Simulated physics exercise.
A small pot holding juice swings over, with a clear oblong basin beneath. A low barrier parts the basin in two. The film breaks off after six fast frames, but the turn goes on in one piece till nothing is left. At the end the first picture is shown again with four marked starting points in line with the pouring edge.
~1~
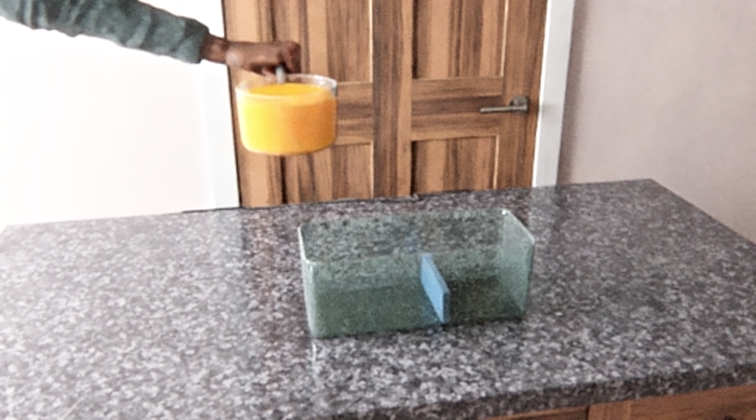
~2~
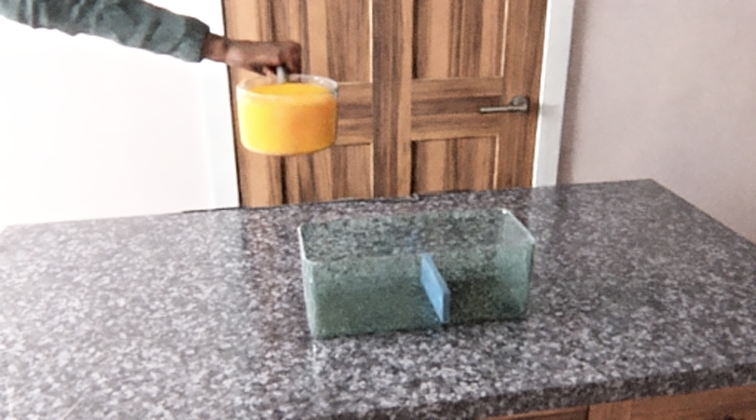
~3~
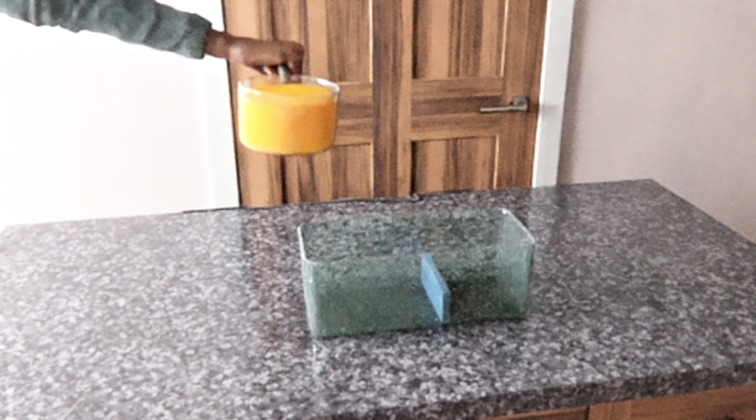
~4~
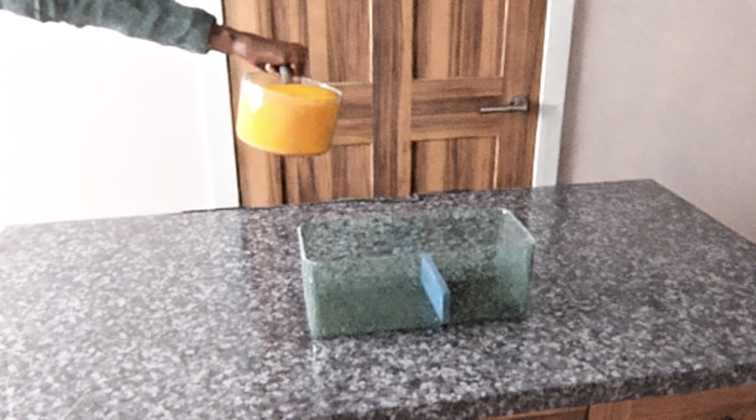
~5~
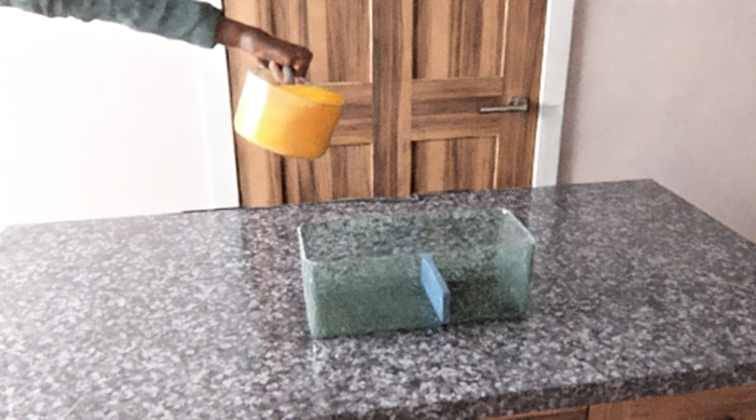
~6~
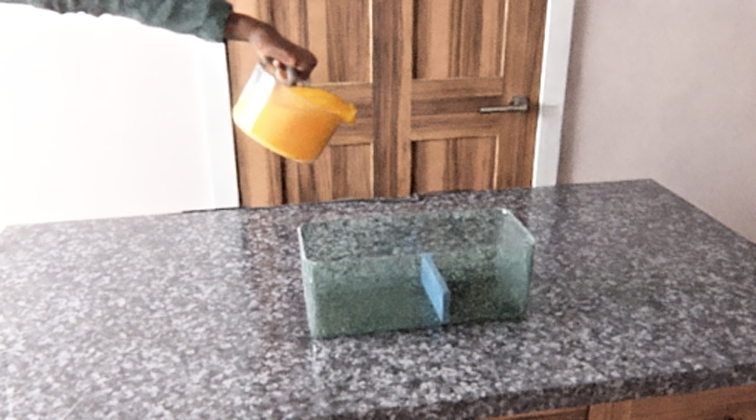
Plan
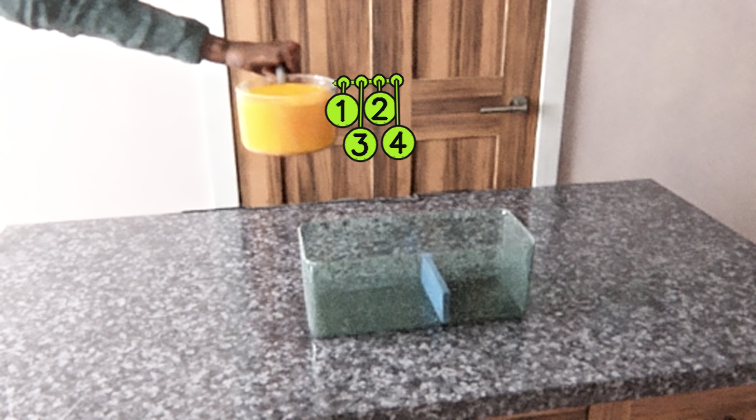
Hand tilting a clear pot of orange juice rightward above a divided glass basin, juice starting over the lip.
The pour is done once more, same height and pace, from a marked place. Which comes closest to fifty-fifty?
Place 2.
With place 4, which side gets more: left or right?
More ends on the right.
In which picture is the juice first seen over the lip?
Picture 5.
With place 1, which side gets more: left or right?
More ends on the left.
On the marked copy, 1 at (343, 82); 2 at (379, 81); 3 at (361, 82); 4 at (396, 80).
For place 1, about 95 % ends left of the wall and 3 % right of it; 3 % is lost outside.
For place 2, about 48 % ends left of the wall and 51 % right of it.
For place 3, about 80 % ends left of the wall and 17 % right of it; 3 % is lost outside.
For place 4, about 29 % ends left of the wall and 70 % right of it.
